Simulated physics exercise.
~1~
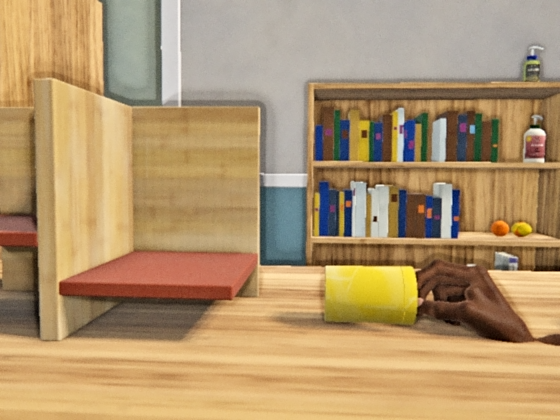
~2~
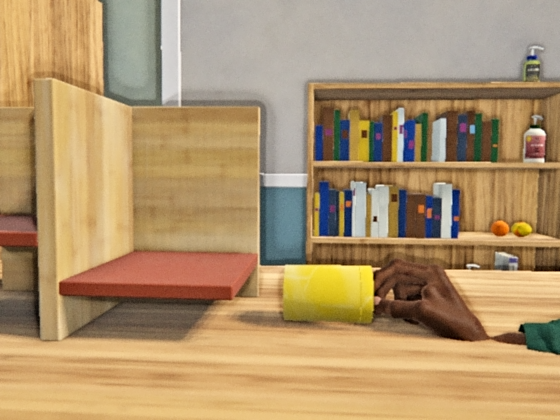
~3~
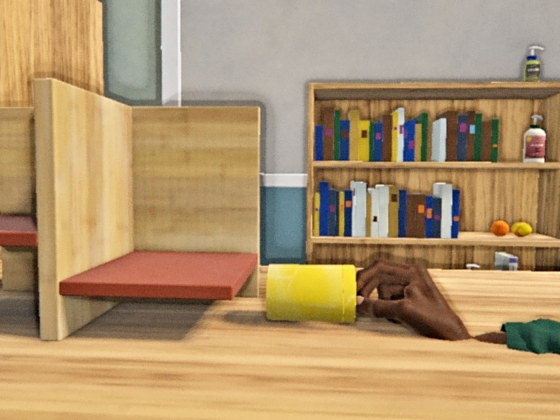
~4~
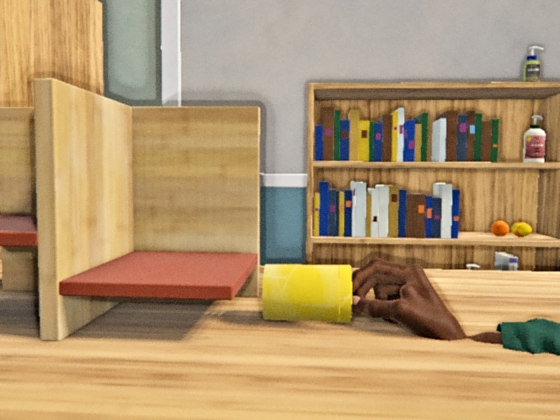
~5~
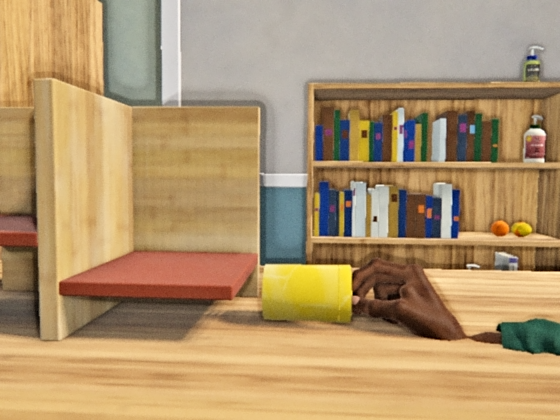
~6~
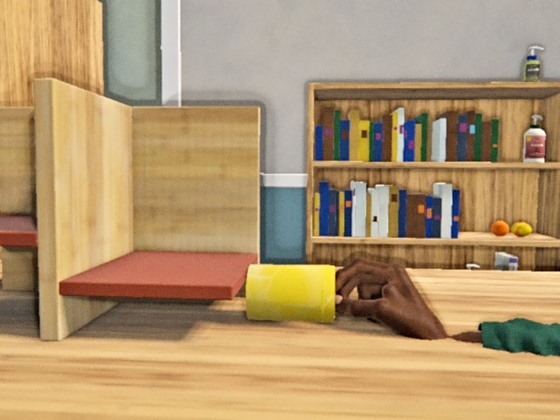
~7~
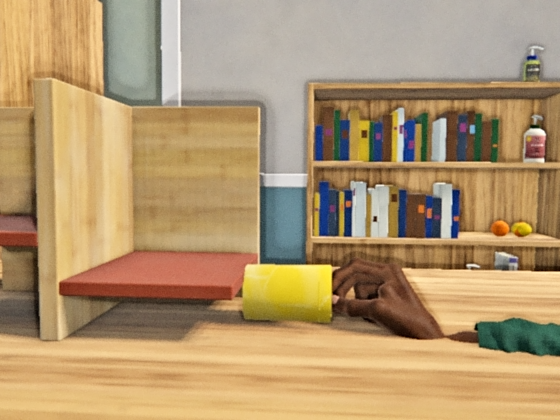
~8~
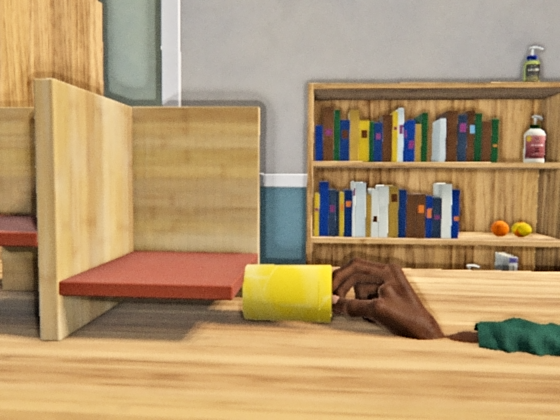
In the video, a hand pushes a yellow beaker lying on its side leftward across a wooden table toward a small rack with a red shelf, pausing briefly before continuing, until the beaker stops against the shelf's edge with the hand still behind it.
